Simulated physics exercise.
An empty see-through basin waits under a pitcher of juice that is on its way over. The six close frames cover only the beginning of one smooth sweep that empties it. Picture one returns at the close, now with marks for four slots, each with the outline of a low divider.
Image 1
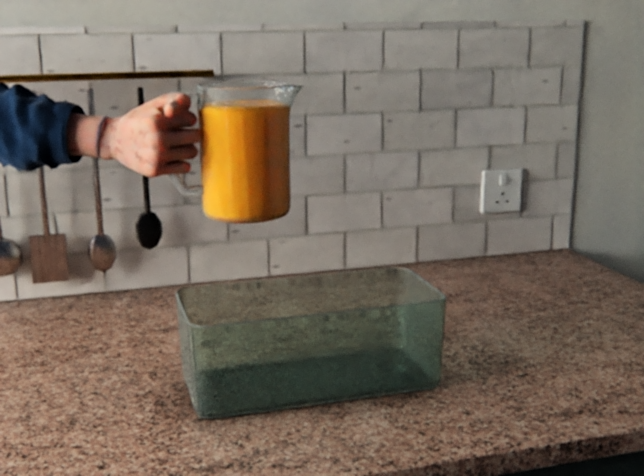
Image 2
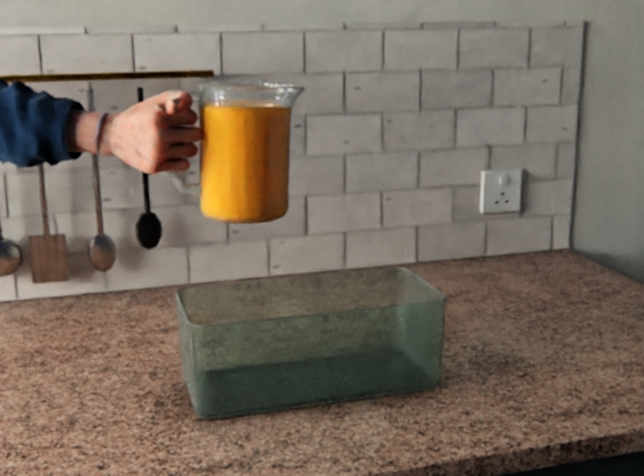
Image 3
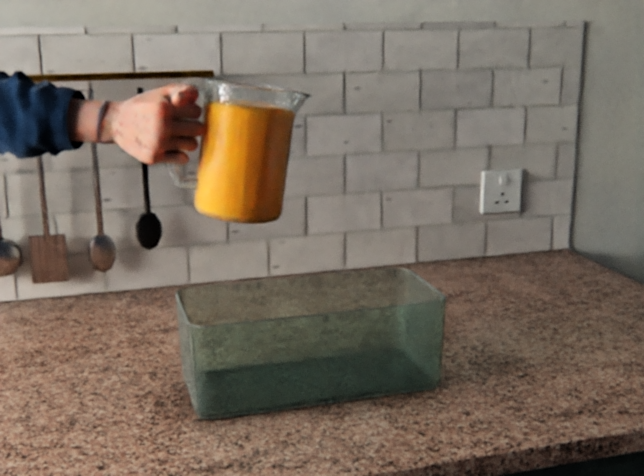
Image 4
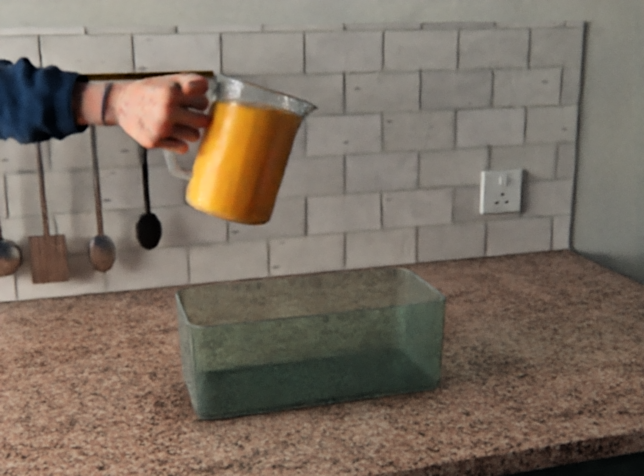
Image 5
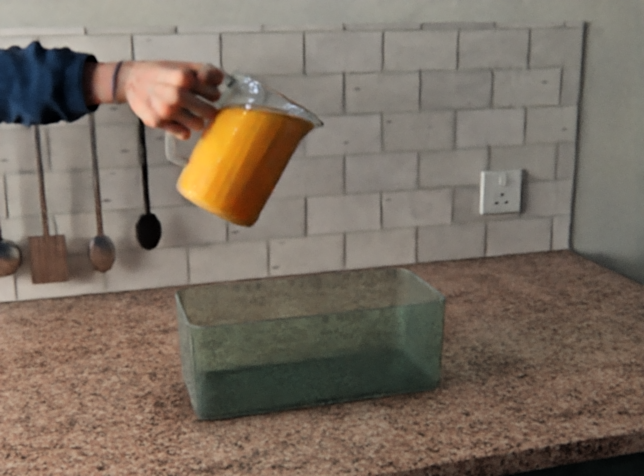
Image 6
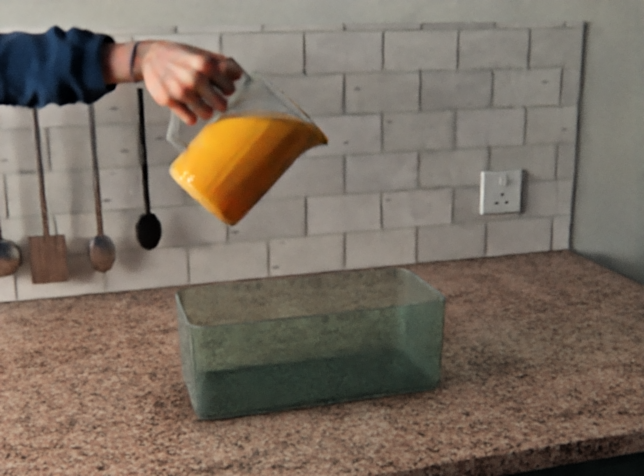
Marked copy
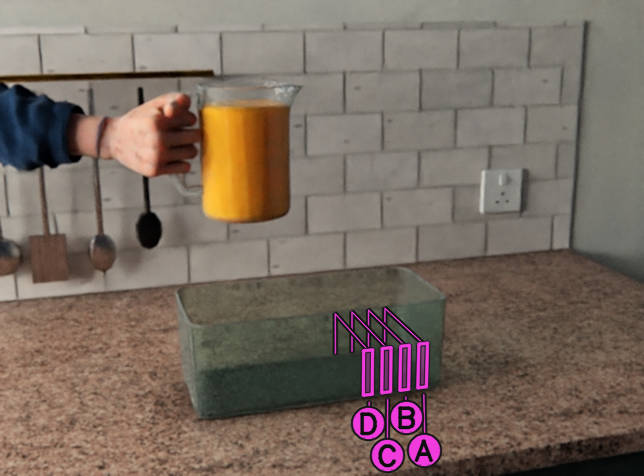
The clip opens with a hand in a blue sleeve holding a clear pitcher of orange juice upright above an empty, greenish see-through basin on a speckled counter. The hand tilts the pitcher to the right, slightly at first and then more steeply, until the juice reaches over its lip.
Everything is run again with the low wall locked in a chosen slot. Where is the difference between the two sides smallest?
Take C.
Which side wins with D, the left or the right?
More ends on the right.
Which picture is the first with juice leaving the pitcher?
In picture 6.
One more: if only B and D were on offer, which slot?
B.
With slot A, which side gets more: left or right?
More ends on the left.
On the marked copy, A at (423, 394); B at (405, 396); C at (387, 399); D at (369, 401).
If A is chosen, about 90 % ends left of the wall and 3 % right of it; 7 % is lost outside.
If B is chosen, about 69 % ends left of the wall and 28 % right of it; 3 % is lost outside.
If C is chosen, about 47 % ends left of the wall and 47 % right of it; 6 % is lost outside.
If D is chosen, about 17 % ends left of the wall and 76 % right of it; 7 % is lost outside.
